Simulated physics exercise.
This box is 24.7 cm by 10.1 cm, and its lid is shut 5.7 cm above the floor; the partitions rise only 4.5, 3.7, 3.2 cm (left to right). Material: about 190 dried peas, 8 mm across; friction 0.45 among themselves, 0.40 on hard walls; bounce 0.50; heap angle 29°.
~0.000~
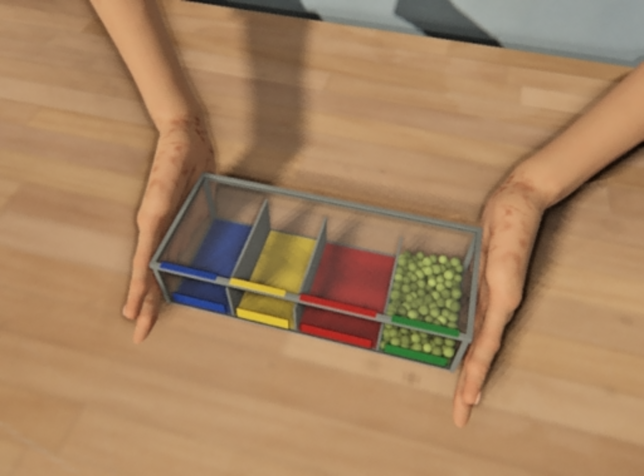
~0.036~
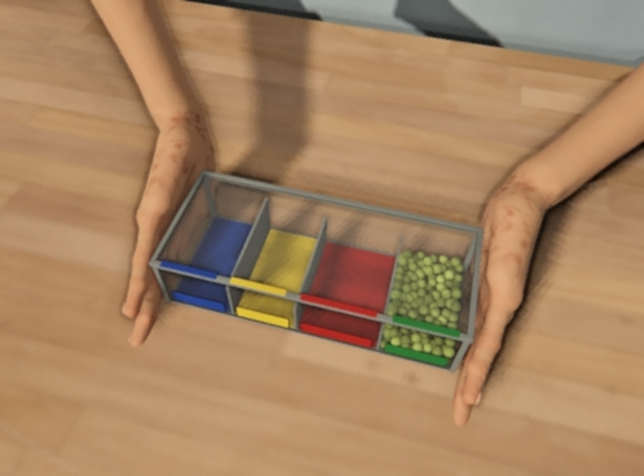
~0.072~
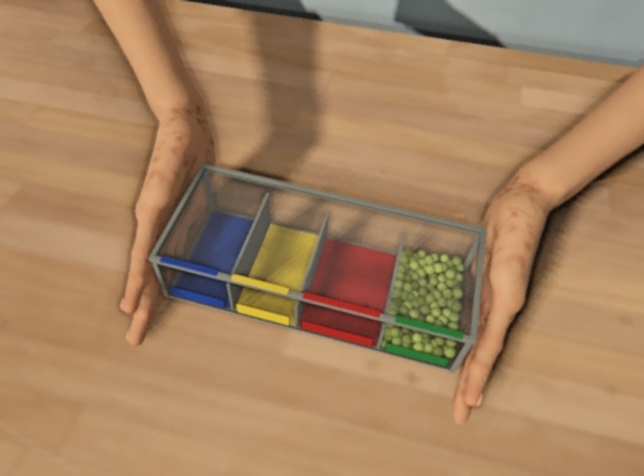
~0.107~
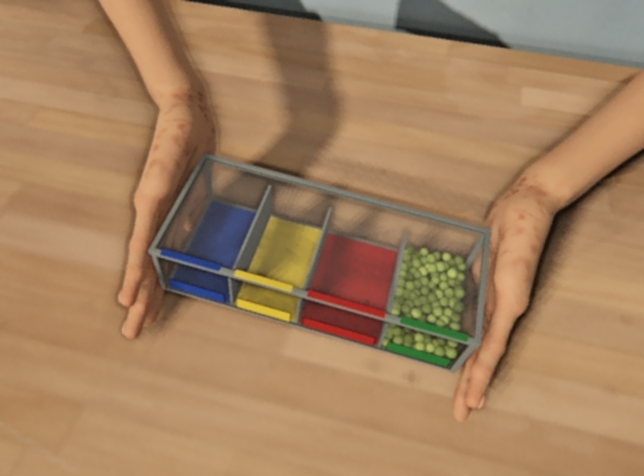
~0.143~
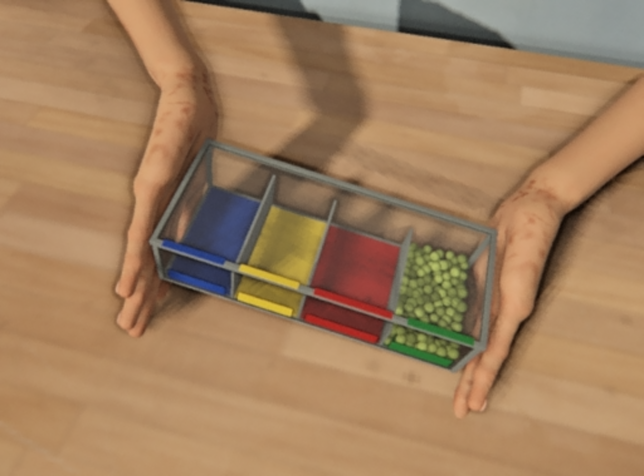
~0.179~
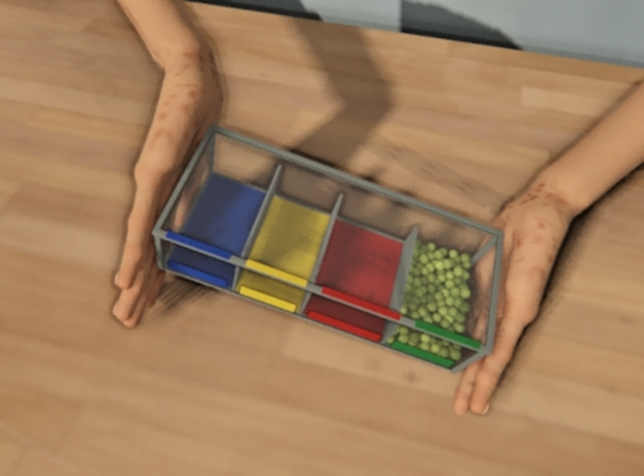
A clear box with blue, yellow, red and green sections was held between two hands on a wooden surface, and its left side was raised slowly, then faster, while green peas stayed in the right-hand section.
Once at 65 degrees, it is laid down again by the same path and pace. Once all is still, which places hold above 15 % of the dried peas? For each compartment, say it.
Red: Holds a share within the limit; blue: Holds a share within the limit; green: Holds a share past the limit; yellow: Holds a share within the limit.
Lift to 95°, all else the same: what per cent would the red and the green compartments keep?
Result - red at 0 percent, green at 100 percent.
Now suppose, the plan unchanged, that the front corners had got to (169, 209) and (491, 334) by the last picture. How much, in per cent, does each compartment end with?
In the end red holds 0 %, blue holds 0 %, green holds 100 % and yellow holds 0 %.
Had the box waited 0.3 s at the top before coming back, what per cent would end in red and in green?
Then: Red 0; green 100.
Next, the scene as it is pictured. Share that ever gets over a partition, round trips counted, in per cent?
Roughly 0 in a hundred.
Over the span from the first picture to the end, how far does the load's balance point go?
Around 1.0 centimetres, start to finish.
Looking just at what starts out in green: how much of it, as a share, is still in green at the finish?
I'd estimate about 100 %.
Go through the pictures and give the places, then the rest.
The first picture shows box tilt 0 degrees, front corners at (156, 264) and (466, 336); green 100 %.
The second picture shows box tilt 1 degrees, front corners at (156, 262) and (467, 336).
The third picture shows box tilt 3 degrees, front corners at (156, 257) and (470, 337).
The fourth picture shows box tilt 6 degrees, front corners at (156, 250) and (474, 340), lowest corner right front.
The fifth picture shows box tilt 10 degrees, front corners at (157, 240) and (480, 344), lowest corner right front.
The sixth picture shows box tilt 15 degrees, front corners at (160, 231) and (486, 348), lowest corner right front; green 100 %. Its pace works out near 125 degrees a second.
After 0.67 s, tilt 64 degrees; green 100 %.
After 1.00 s, tilt 27 degrees; green 100 %.
Then, at 1.43 s, tilt 0 degrees; green 100 %.
By 1.8 s all is still; red 0 %, blue 0 %, green 100 %, yellow 0 %.
